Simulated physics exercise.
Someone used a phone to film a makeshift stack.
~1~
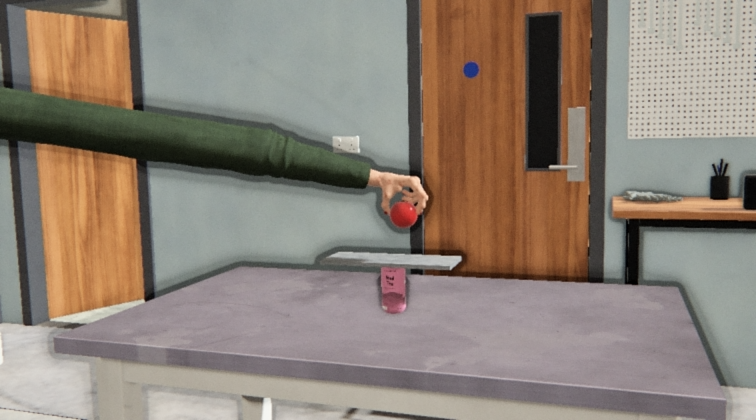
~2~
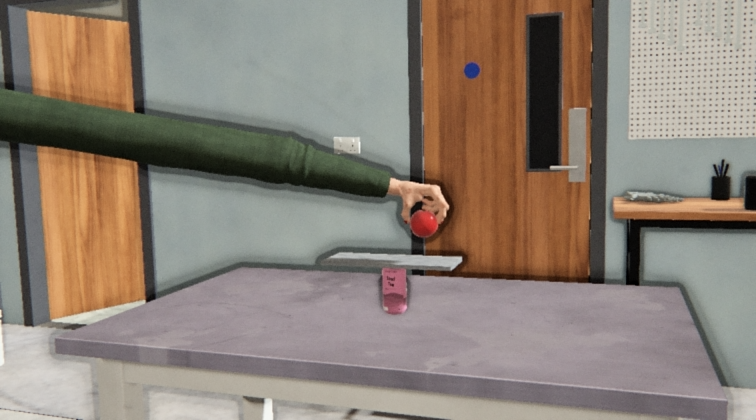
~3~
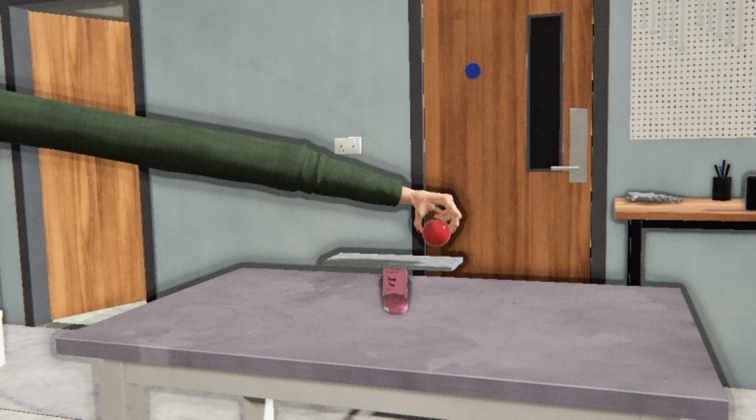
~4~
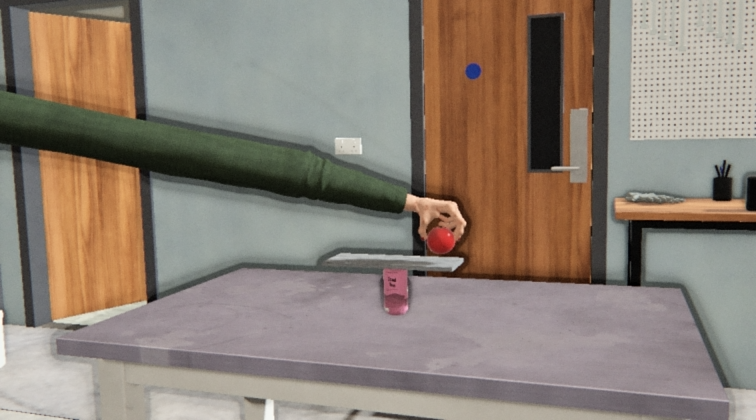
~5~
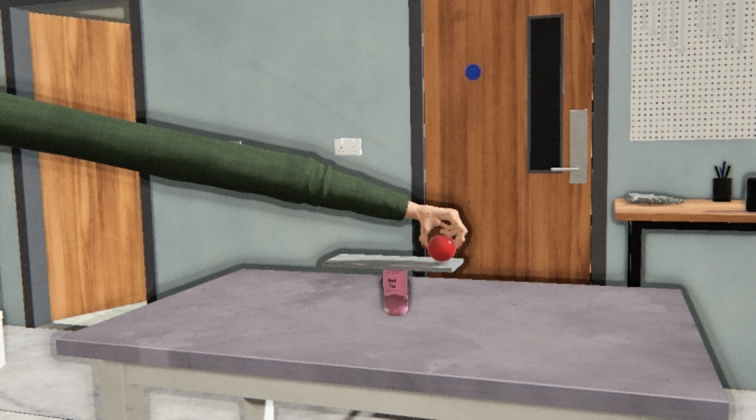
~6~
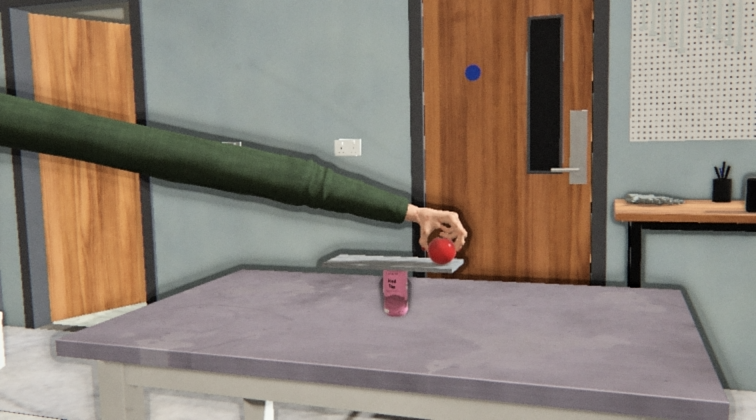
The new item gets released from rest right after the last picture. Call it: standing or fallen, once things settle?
Fallen.
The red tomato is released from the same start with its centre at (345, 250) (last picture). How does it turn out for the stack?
Topples.
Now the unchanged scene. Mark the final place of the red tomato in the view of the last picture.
Somewhere around (481, 310) in the last picture.
Then, 0.40 s on from there, red tomato now fallen; grey board turned 29° from how it was put.
Then, 0.50 s on from there, grey board turned 46° from how it was put.
Then, 0.70 s on from there, grey board turned 45° from how it was put.
Then, 1.10 s on from there, grey board turned 39° from how it was put.
In the end, fallen, red tomato; toppled in the stack, grey board; pink can unmoved. At the end, from the last picture's camera, red tomato near (481, 310). The stack loses its balance.
